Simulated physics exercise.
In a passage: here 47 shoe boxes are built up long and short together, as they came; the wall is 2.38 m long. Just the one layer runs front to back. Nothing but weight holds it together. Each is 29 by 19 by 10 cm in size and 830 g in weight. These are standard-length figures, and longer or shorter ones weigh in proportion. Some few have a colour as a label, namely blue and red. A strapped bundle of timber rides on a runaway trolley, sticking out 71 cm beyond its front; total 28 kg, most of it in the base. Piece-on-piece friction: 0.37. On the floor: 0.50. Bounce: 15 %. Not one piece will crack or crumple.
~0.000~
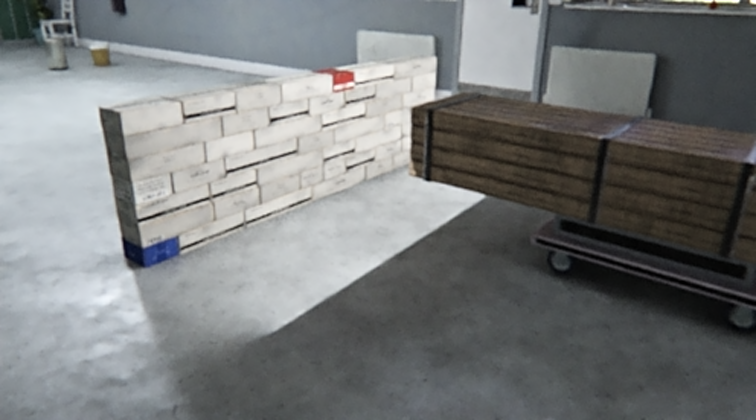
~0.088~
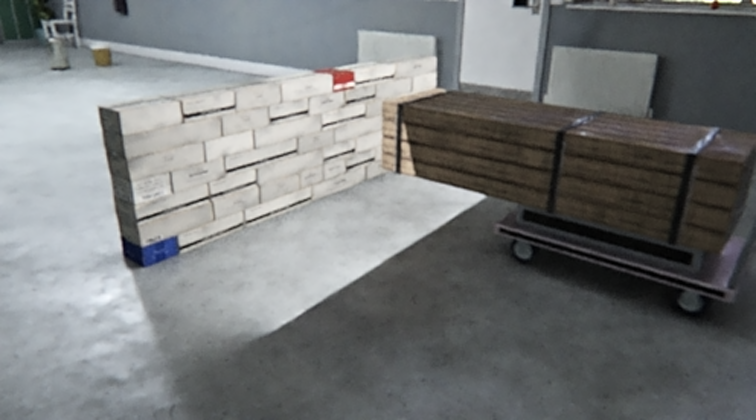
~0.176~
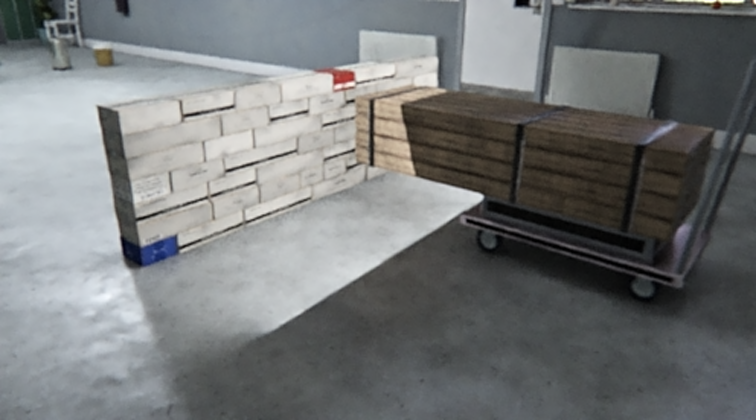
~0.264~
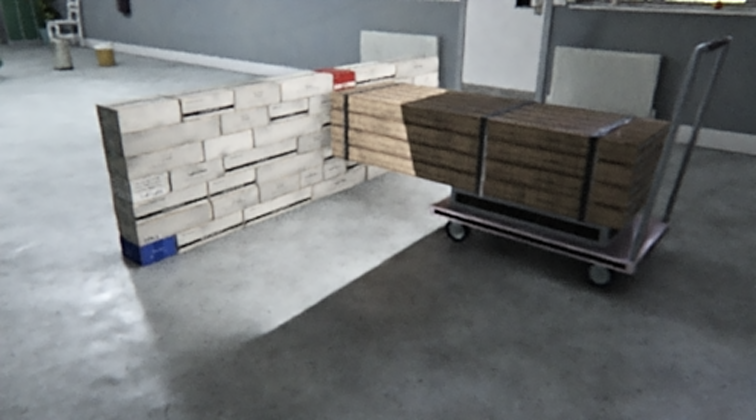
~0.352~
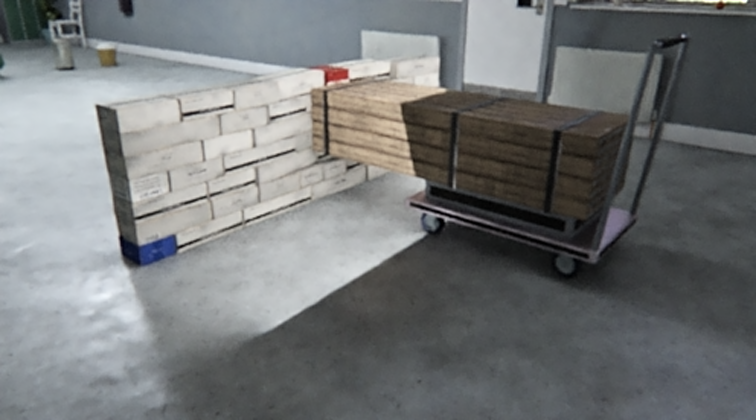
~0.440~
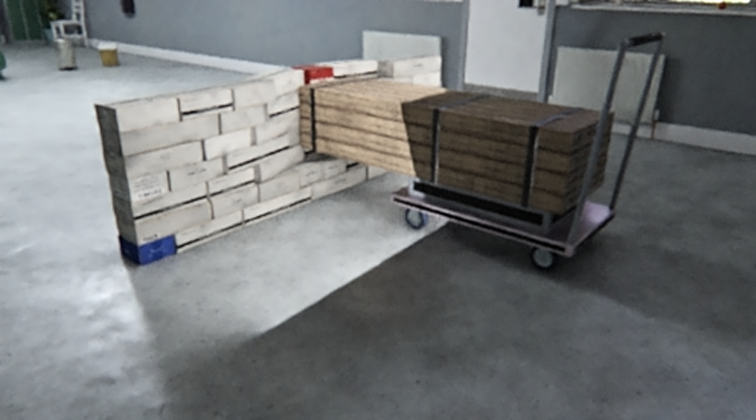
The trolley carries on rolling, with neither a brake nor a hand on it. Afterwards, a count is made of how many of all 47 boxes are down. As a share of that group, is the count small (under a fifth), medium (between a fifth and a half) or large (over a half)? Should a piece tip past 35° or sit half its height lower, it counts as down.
It is large.
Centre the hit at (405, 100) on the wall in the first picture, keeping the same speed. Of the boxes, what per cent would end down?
Roughly 40 per cent would be down.
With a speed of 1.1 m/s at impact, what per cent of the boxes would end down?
Share down: Close to 60%.
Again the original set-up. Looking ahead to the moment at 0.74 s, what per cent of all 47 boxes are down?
30 per cent.
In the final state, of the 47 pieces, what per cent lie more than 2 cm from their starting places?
That comes to 70 in a hundred.
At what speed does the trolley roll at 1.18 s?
It is moving at around 0.6 m/s.
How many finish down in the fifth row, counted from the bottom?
That row ends with 5 down.
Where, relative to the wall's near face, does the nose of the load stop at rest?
It ends up roughly 100 cm beyond.
After 0.74 s, load 45 cm past the wall's line, still rolling; 14 of the 47 boxes down; red box leaning 32°, 24 cm lower.
After 1.18 s, load 83 cm past the wall's line, still rolling; 27 of the 47 boxes down; red box upside down.
At rest (2.7 s), load 1.01 m past the wall's line, stopped; 28 of the 47 boxes down; red box upside down; blue box unmoved. That is 60 per cent. As the last picture would show them, middles, red box near (177, 138), blue box near (147, 244).
